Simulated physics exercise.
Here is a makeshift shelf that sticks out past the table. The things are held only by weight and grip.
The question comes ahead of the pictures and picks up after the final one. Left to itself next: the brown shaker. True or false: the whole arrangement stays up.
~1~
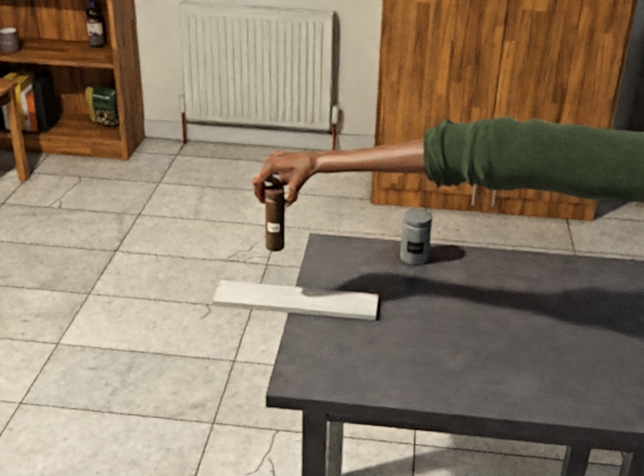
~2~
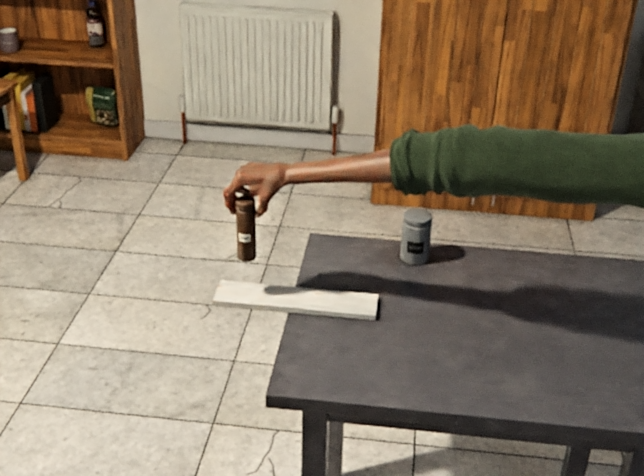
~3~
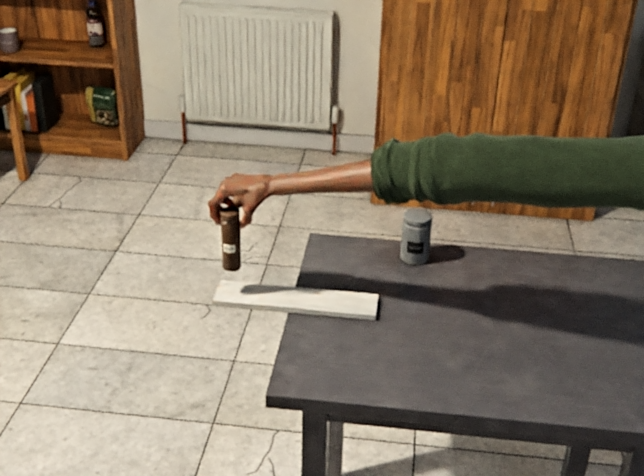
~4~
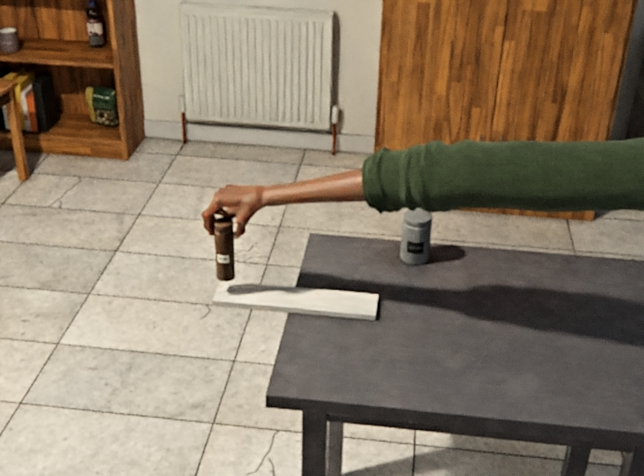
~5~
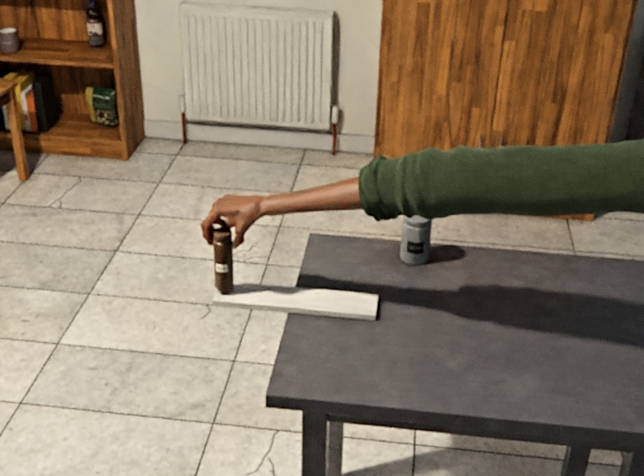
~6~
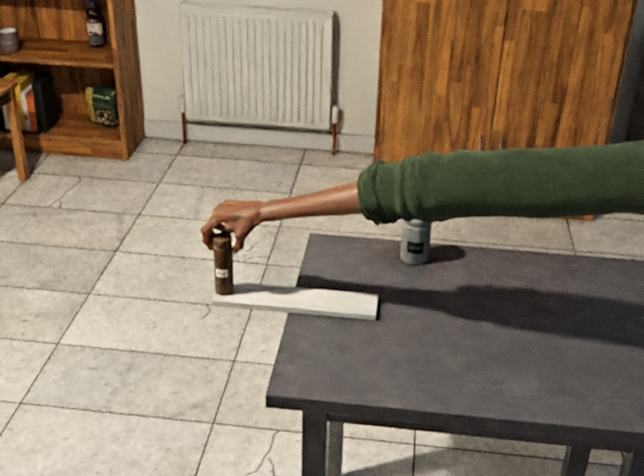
False, it comes down.
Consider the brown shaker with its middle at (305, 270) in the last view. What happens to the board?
After that it stays where it is.
Then, 0.50 s on from there, white board and brown shaker now down on the floor or falling.
Then, 0.70 s on from there, things are still on the move.
In the end, down on the floor or falling, white board and brown shaker; grey jar unmoved. The board comes down.
